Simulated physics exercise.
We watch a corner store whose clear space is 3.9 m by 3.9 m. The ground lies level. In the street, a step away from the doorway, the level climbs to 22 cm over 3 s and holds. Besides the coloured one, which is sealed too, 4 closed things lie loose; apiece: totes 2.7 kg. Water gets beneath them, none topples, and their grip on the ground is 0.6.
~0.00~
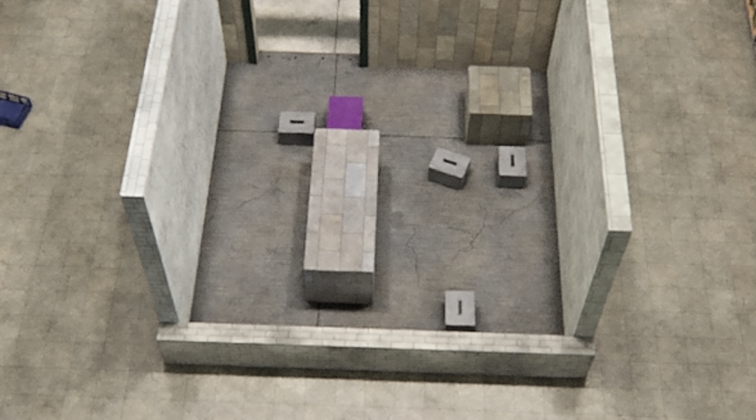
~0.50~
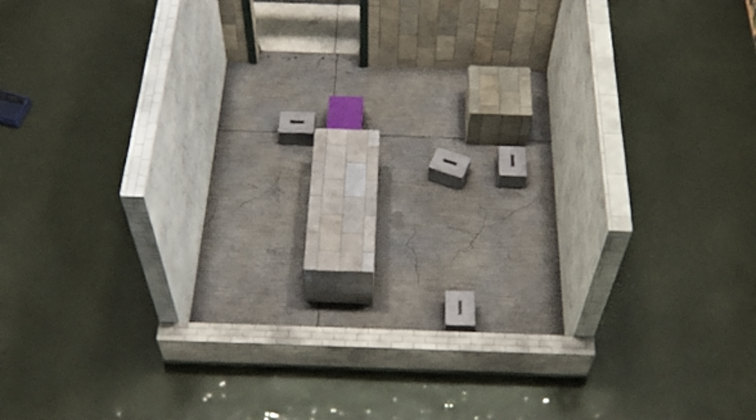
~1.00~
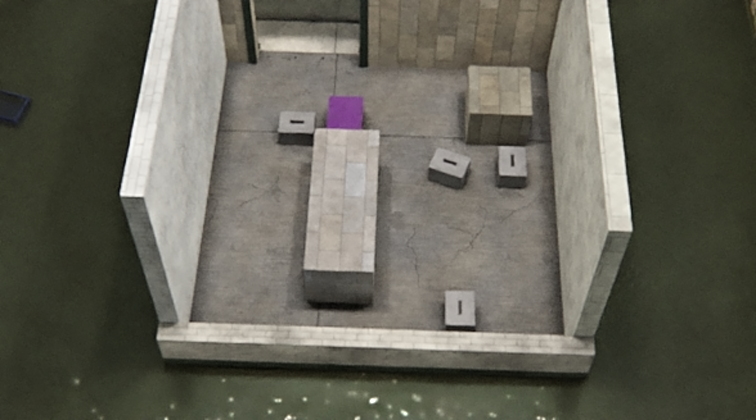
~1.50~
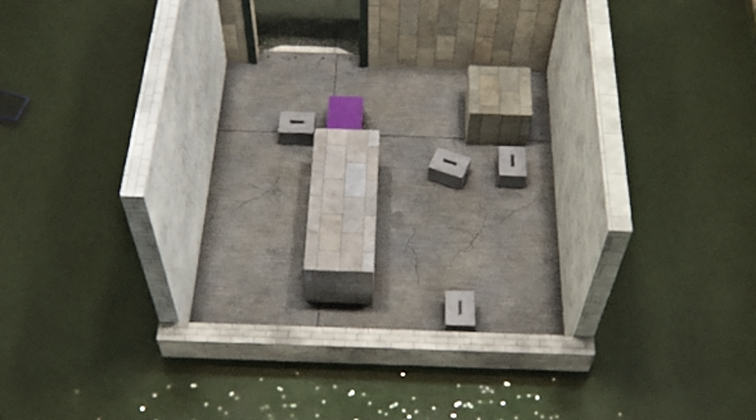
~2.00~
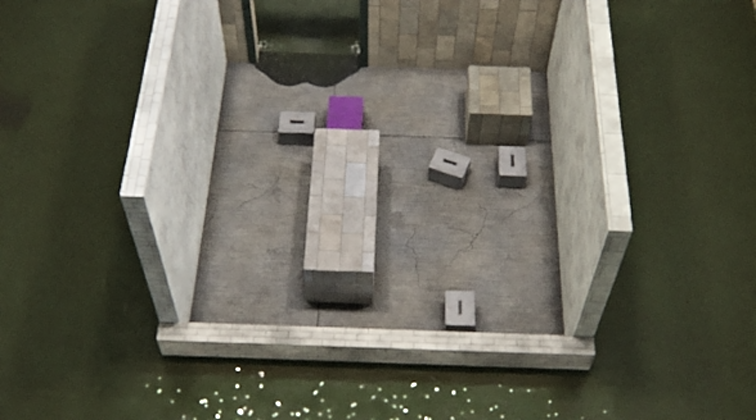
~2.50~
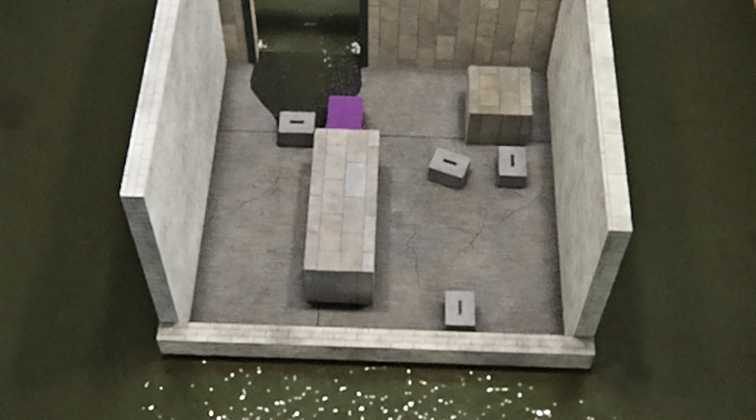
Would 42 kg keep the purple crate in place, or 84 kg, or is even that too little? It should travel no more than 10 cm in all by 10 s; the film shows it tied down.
For it, the smaller load will do.
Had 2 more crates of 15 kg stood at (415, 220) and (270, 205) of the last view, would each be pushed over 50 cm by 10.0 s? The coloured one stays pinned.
In turn: Short of it, more.
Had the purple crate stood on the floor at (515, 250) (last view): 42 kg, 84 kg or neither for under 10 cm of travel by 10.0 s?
Either load holds.
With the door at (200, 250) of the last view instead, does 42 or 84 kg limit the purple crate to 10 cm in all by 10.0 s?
Then the lower weight is enough.
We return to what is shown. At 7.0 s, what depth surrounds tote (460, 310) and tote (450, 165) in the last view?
Roughly 4 and 2 cm.
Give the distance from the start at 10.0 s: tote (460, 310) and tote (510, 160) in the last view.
In that order: 200 cm, 30 cm.
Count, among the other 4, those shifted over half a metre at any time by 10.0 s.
That makes 3.
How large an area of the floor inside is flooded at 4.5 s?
About 7.0 m2.
After 3.5 s the purple crate would be 0 cm from its start with 42 kg and 0 cm from its start with 84 kg; 6 cm of water round it then.
After 4.5 s the purple crate would be 0 cm from its start with 42 kg and 0 cm from its start with 84 kg; 7 cm of water round it then.
After 7.0 s the purple crate would be 0 cm from its start with 42 kg and 0 cm from its start with 84 kg; 7 cm of water round it then.
After 10.0 s the purple crate would be 0 cm from its start with 42 kg and 0 cm from its start with 84 kg; 7 cm of water round it then.
